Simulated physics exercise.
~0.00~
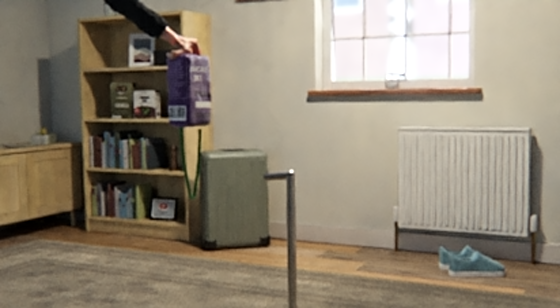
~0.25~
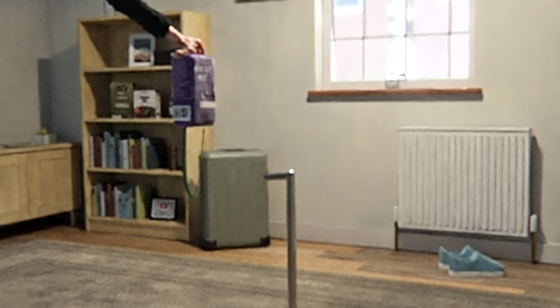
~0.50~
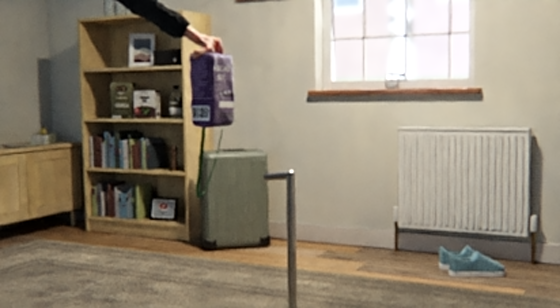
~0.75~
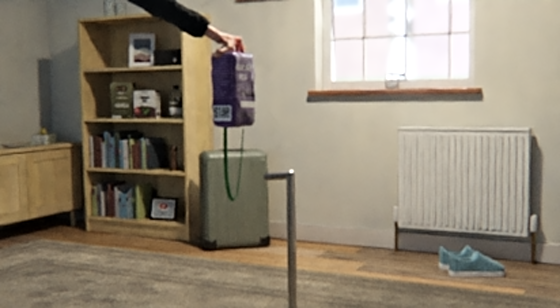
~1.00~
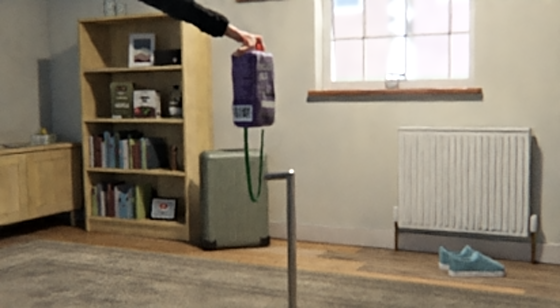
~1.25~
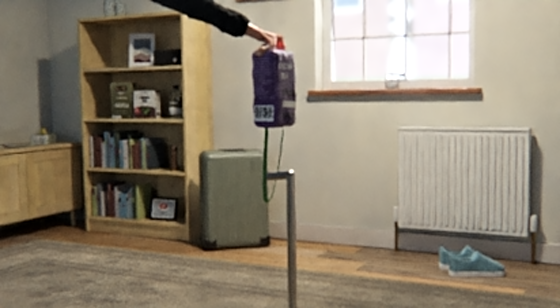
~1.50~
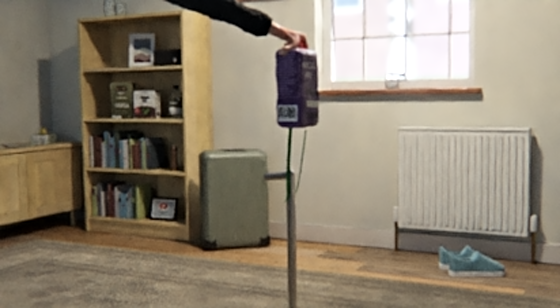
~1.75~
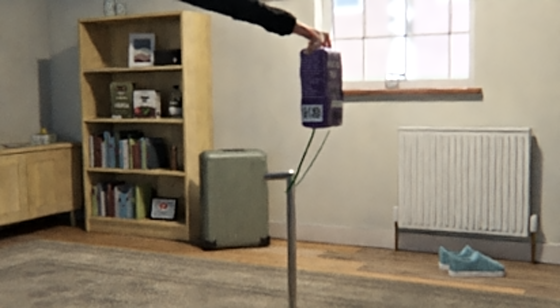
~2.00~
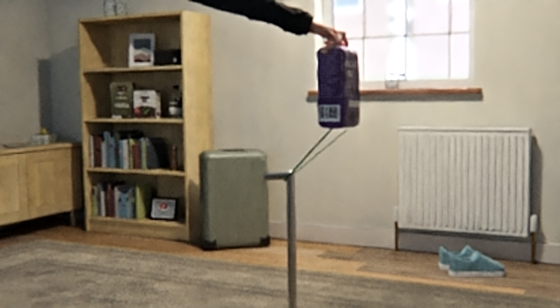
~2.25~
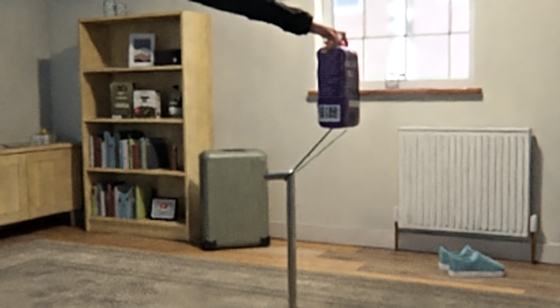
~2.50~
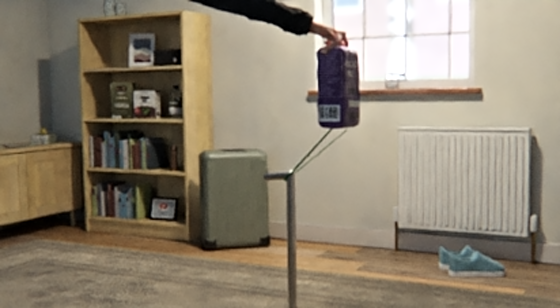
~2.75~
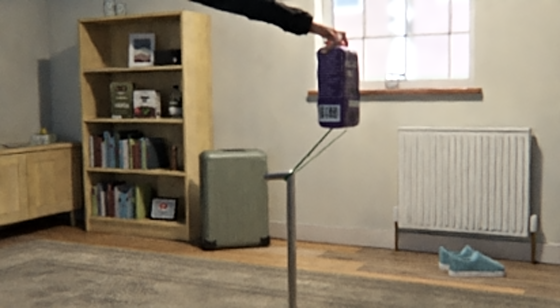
A purple sack with a green loop dangling beneath it was carried upright to the right by a hand, passing over a thin metal post until the loop caught on its hook and pulled tight at a slant, and the hand stopped.
